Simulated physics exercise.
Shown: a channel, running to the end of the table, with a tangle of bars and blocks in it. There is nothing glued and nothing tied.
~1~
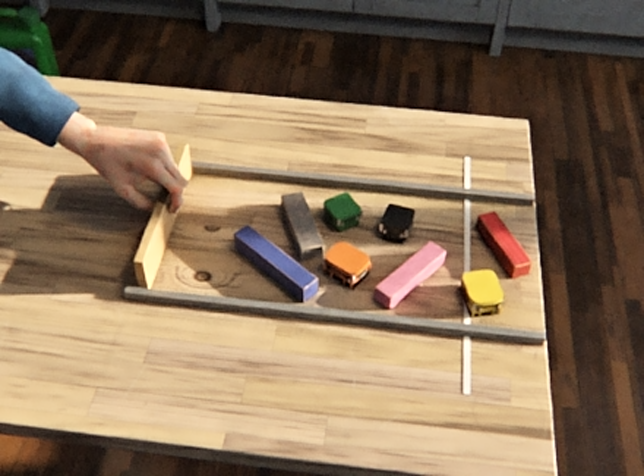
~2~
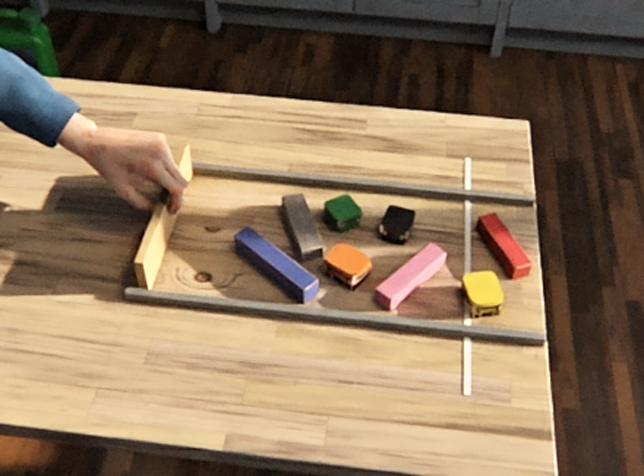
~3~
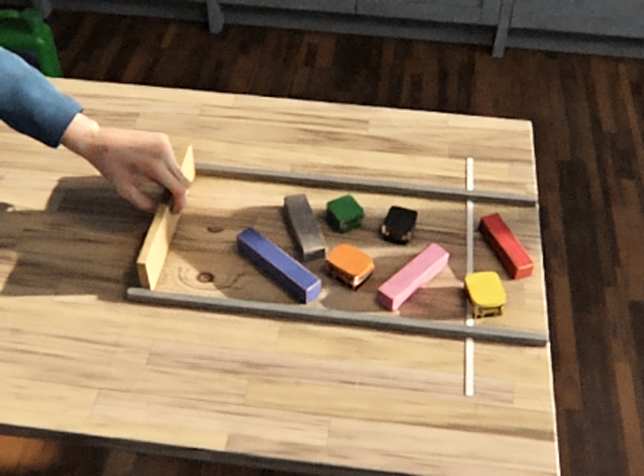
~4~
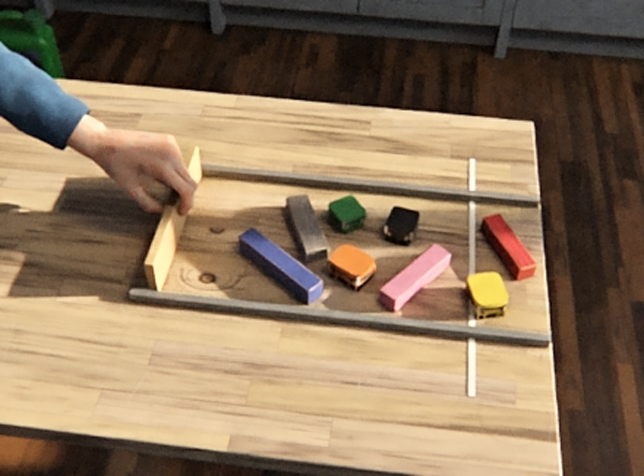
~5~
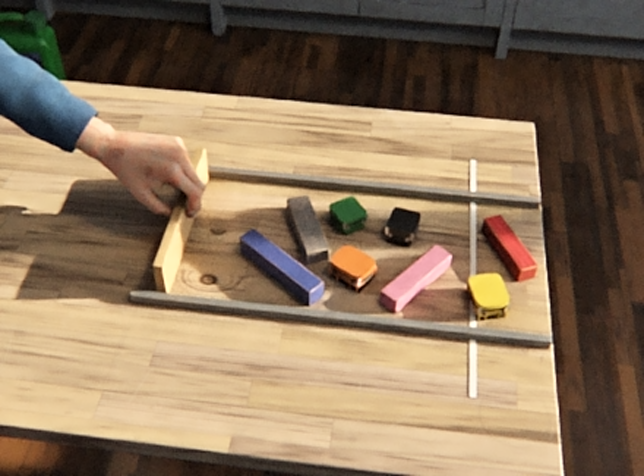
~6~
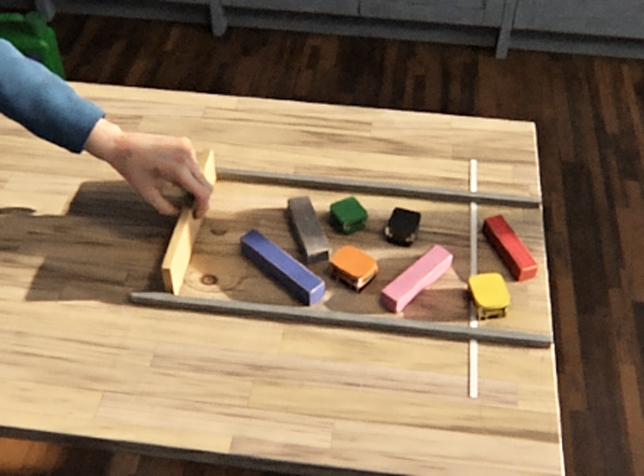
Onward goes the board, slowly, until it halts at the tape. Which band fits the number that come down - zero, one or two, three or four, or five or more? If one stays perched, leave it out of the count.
The band that fits is one or two.
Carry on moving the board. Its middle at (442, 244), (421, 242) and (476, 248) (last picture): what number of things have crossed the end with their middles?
0; 0; 2.
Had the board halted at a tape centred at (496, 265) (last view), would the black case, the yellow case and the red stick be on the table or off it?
Well, the black case comes off, the yellow case comes off, and the red stick? It comes off.
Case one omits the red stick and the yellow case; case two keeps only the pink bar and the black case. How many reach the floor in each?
Well, the first time you'd get 0, and the next time 0.
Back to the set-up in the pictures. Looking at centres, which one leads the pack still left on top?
It's the pink bar that is foremost.
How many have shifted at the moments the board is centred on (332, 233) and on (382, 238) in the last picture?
At the first spot 6, then 6.
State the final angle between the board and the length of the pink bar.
It comes to around 5 degrees.
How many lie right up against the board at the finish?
2 of them.
Soon after, none off yet; red stick at rest near (510, 247); yellow case at rest near (488, 297); pink bar at rest near (417, 278).
After that, none off yet; red stick at rest near (510, 247); yellow case at rest near (488, 297); pink bar displaced a little near (446, 287).
In the end, the number that fall off is one or two; gone, yellow case and red stick.
